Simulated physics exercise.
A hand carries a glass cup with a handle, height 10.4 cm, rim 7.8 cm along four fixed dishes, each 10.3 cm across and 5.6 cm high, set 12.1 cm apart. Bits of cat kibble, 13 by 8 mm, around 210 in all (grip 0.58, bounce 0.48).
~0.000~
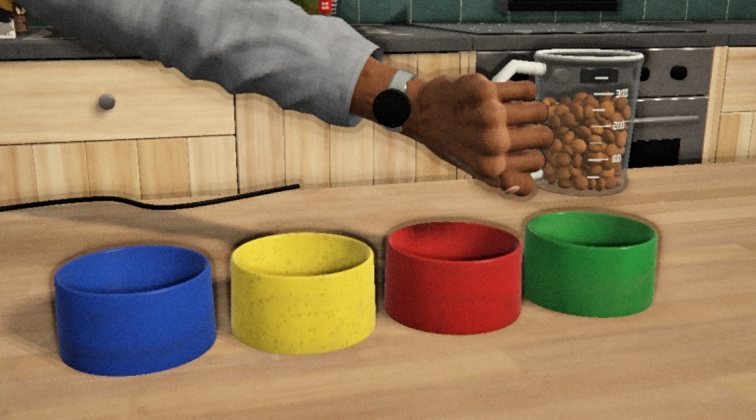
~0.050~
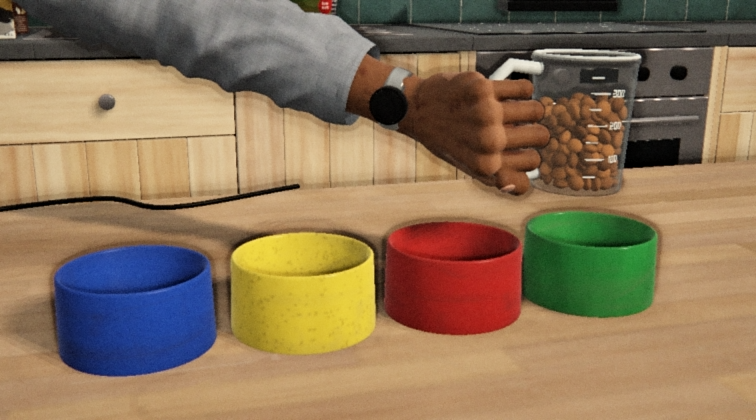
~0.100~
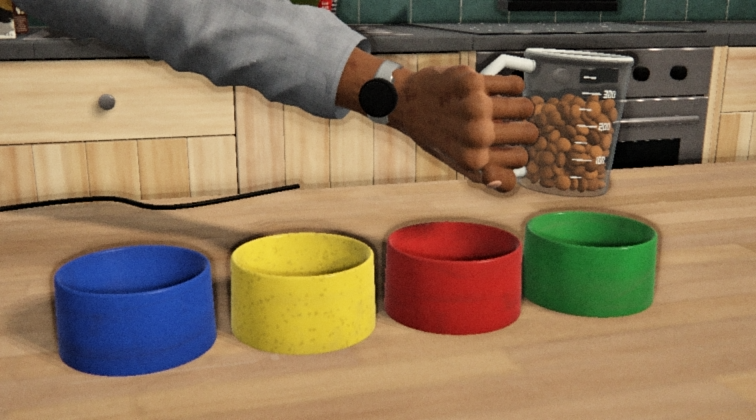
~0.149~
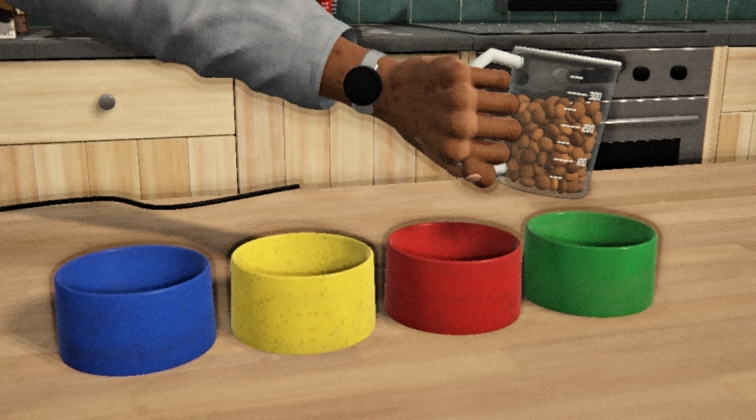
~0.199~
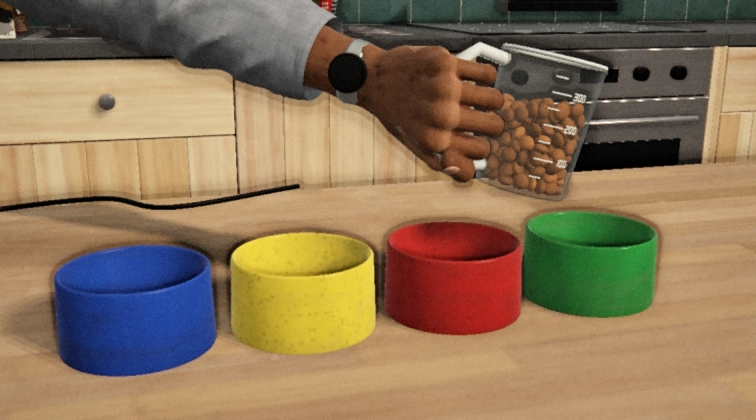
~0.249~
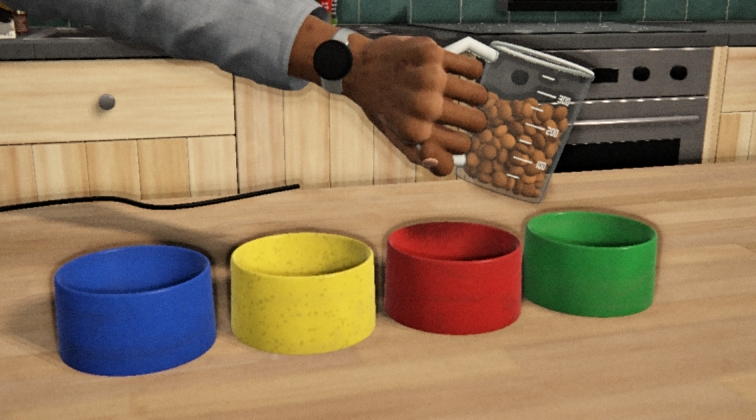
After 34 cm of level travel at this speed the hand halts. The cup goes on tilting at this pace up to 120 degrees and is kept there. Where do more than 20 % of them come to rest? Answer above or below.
Red dish: Below; blue dish: Below; green dish: Below; yellow dish: Above; on the counter: Above.
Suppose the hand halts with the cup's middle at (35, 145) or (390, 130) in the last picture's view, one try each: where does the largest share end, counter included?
Most goes to: Blue, then red.
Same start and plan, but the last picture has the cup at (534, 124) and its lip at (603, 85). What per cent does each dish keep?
Red 30, blue 0, green 0, yellow 40.
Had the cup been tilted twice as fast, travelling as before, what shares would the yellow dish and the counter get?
Yellow 50; counter 20.
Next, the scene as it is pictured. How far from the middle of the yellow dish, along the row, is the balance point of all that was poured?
Some 5 cm to the left.
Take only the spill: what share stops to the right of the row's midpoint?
About 0 per cent.
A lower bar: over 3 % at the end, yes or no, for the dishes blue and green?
Blue yes, green no.
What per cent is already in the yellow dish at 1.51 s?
Near 10 per cent so far.
After 0.75 s, tilt 67 degrees; cup holds 100 %.
After 1.08 s, tilt 99 degrees; cup holds 100 %.
After 1.51 s, tilt 120 degrees; cup holds 50 %, blue 10 %, yellow 10 %.
By 2.5 s all is still; red 0 %, blue 10 %, green 0 %, yellow 30 %, counter 60 %.
